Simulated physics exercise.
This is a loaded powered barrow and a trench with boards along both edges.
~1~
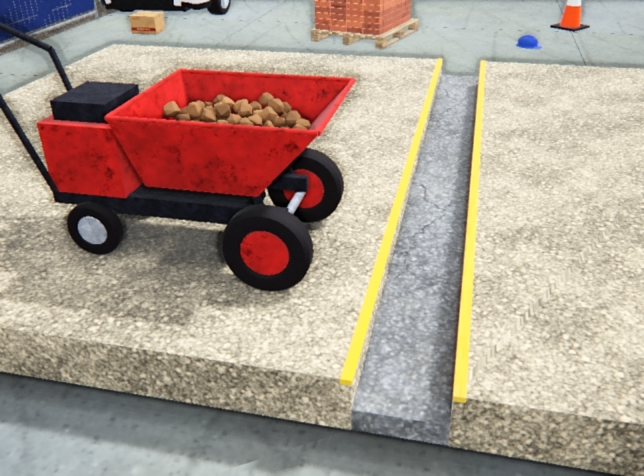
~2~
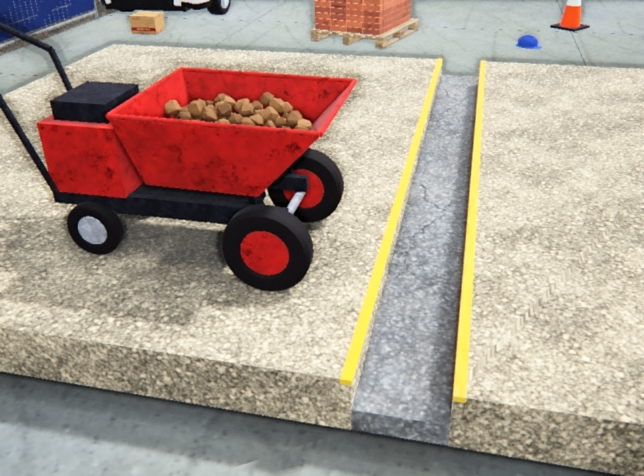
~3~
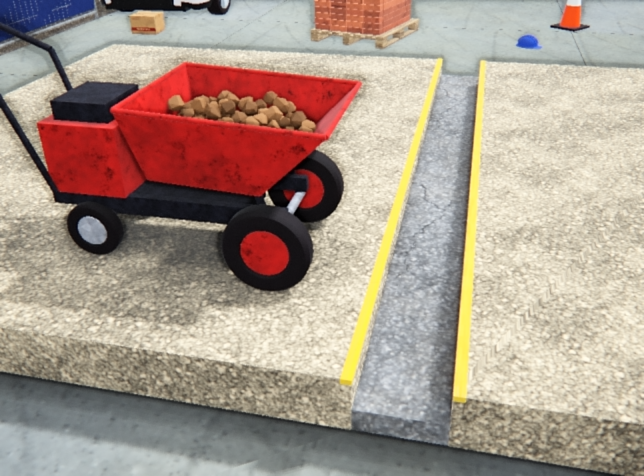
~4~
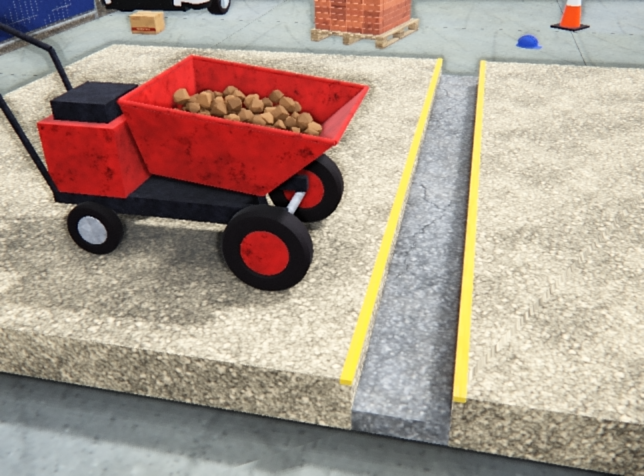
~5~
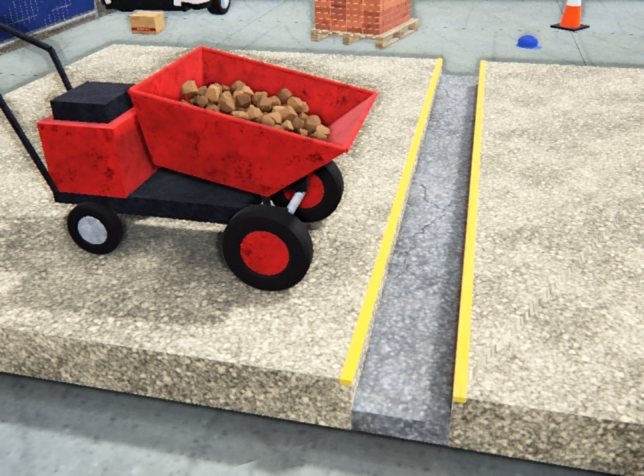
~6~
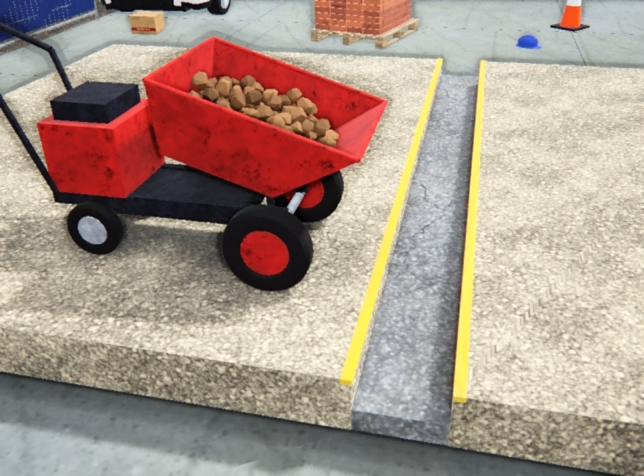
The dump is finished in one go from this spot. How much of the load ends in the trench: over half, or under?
The trench takes the larger part.
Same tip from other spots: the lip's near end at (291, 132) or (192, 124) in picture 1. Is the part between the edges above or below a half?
The first try: Over half. The second: Below a half.
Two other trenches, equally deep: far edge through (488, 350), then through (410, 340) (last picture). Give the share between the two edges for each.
Roughly 90 per cent, and 0 per cent.
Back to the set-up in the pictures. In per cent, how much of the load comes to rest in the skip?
Close to 20 per cent.
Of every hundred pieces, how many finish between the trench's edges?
Near 65 %.
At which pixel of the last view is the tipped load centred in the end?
Near (441, 275).
Just after the last frame, skip tipped steeply; every one in the skip.
A moment on, skip tipped right over; roughly two thirds in the skip; roughly a quarter in or heaped over the trench; just a few beyond it; just a few falling.
Further on, skip tipped right over; roughly a quarter in the skip; roughly two thirds in or heaped over the trench; about a tenth beyond it.
When it is over, skip tipped right over; roughly a quarter in the skip; roughly two thirds in or heaped over the trench; about a tenth beyond it.
